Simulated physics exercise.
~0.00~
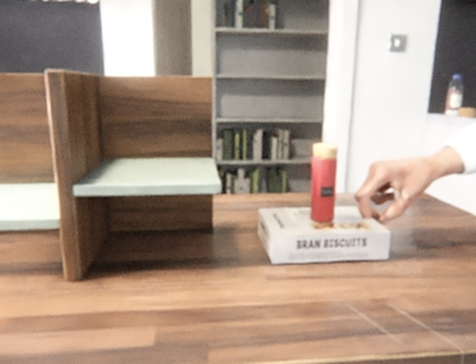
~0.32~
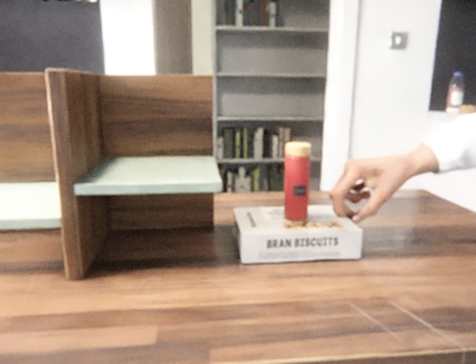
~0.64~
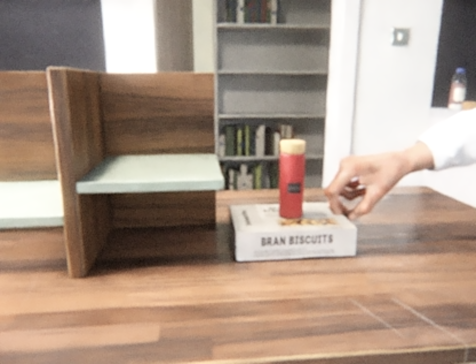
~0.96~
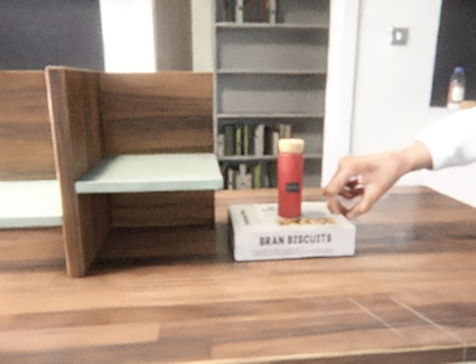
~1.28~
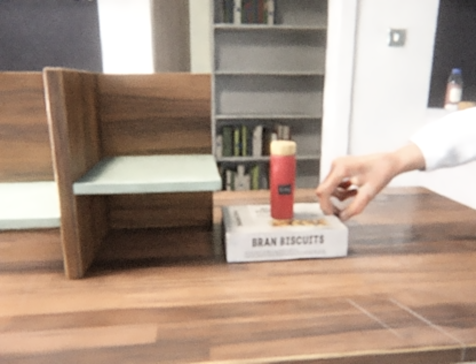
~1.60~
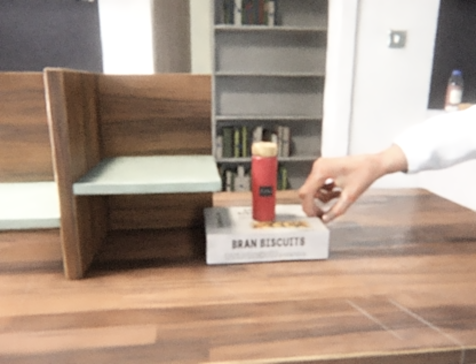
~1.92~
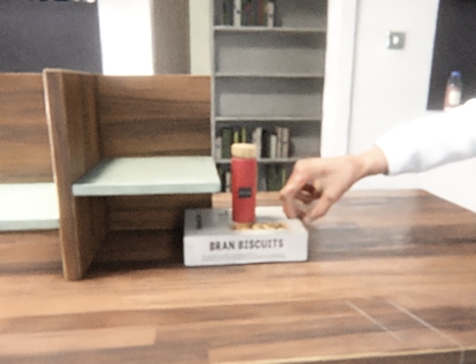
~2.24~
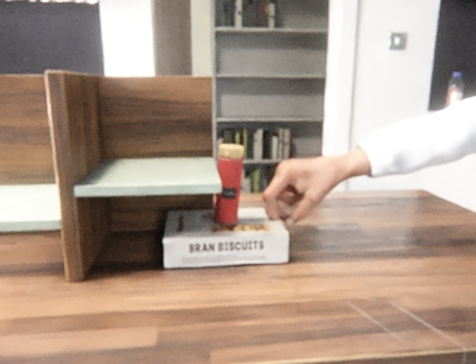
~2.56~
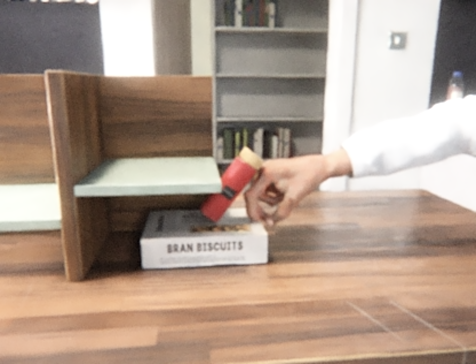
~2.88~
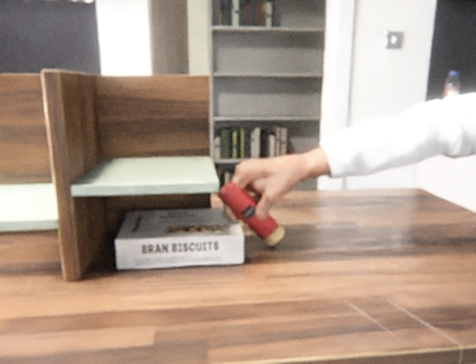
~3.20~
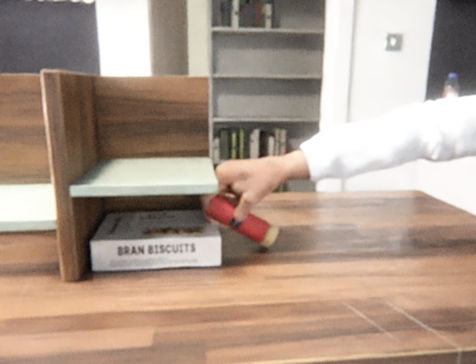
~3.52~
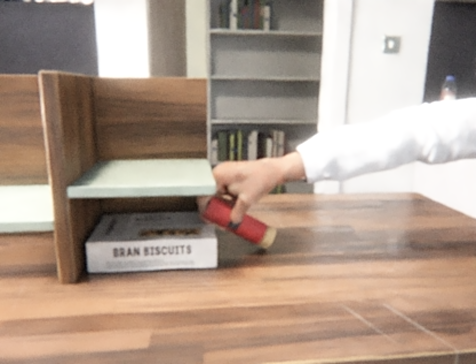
A hand slid a white biscuit box with a red shaker standing on it left across a wooden table and under a low shelf, where the shaker hit the shelf edge, tipped over and ended up lying tilted by the hand beside the box.
